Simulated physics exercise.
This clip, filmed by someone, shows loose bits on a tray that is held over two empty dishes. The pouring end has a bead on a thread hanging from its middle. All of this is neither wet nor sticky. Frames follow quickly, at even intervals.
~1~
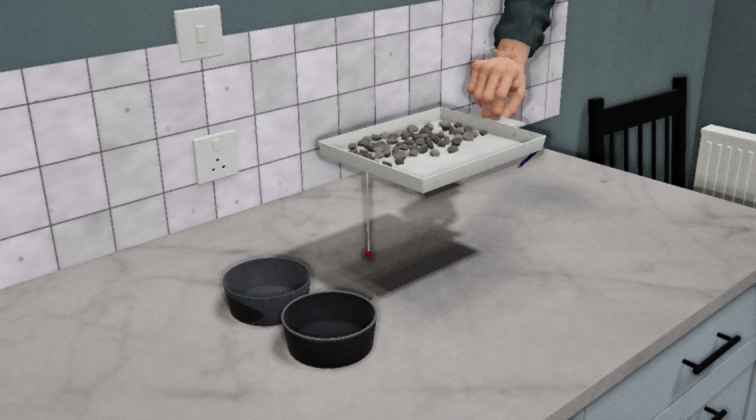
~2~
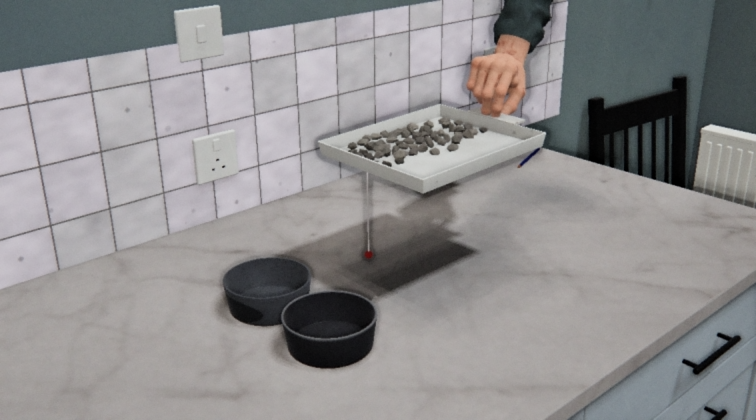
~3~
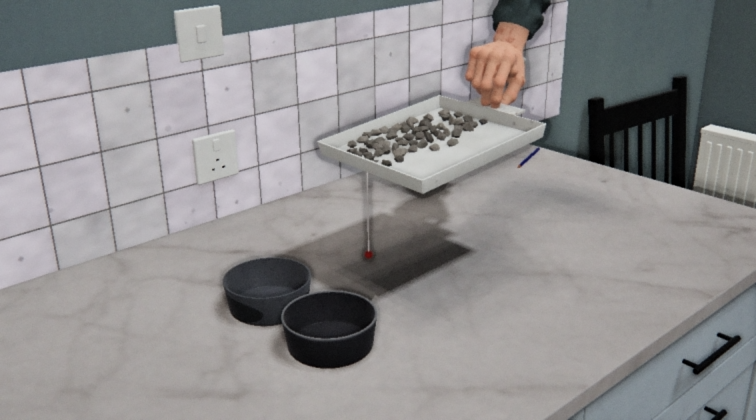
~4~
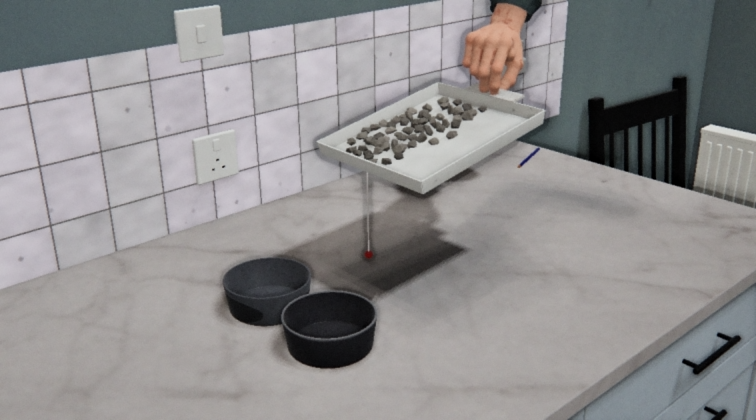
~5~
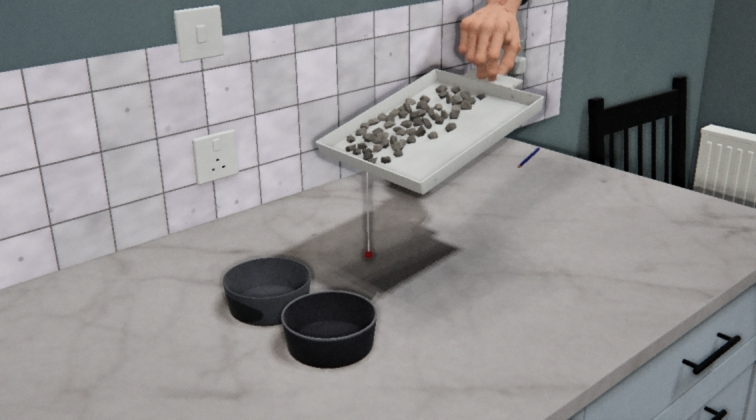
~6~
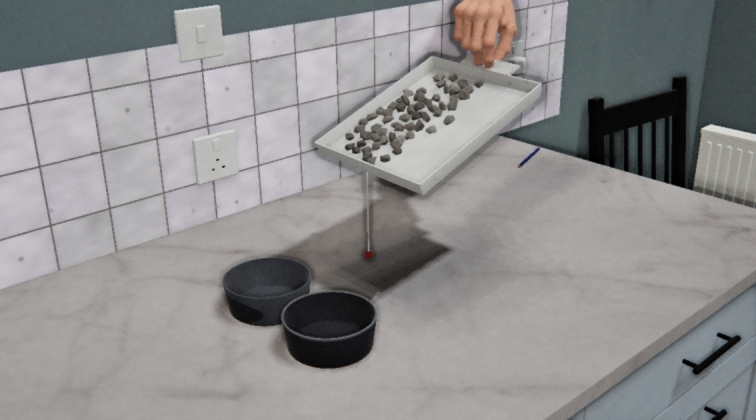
Pale tray of grey gravel tilting steadily as a hand raises its far end, above two empty dark dishes on a countertop.
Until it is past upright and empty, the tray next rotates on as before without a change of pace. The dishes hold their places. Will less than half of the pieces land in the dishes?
Yes: I expect the catch to be short of a majority.
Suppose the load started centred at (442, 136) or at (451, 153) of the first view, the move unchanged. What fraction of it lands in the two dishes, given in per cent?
It would be about 20 per cent for the first and about 20 per cent for the second.
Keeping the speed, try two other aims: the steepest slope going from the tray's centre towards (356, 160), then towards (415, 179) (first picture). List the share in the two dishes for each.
Lab note: Try one about 0 %, try two 0 %.
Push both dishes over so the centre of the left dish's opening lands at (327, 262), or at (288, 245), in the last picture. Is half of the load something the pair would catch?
For the earlier try a larger portion is kept, for the later one a larger portion.
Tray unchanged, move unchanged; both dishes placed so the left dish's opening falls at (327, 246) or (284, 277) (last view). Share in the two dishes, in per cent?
First some 30, then 40 per cent.
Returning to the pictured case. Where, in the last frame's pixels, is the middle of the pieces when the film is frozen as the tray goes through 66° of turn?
Check around (358, 154) in the last picture.
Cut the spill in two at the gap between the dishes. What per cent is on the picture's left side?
Roughly 10 %.
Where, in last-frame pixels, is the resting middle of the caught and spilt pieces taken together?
(338, 306).
Shortly afterwards, tray tipped steeply; all but a few on the tray; a little in the air.
Next, tray tipped past a quarter turn; near a third on the tray; only a few in the right dish; a little in the left dish; near a third outside both; near a quarter in the air.
Some moments later, tray tipped past a quarter turn; only a few in the right dish; a little in the left dish; all but a few outside both.
In the end, tray tipped past a quarter turn; only a few in the right dish; a little in the left dish; all but a few outside both.
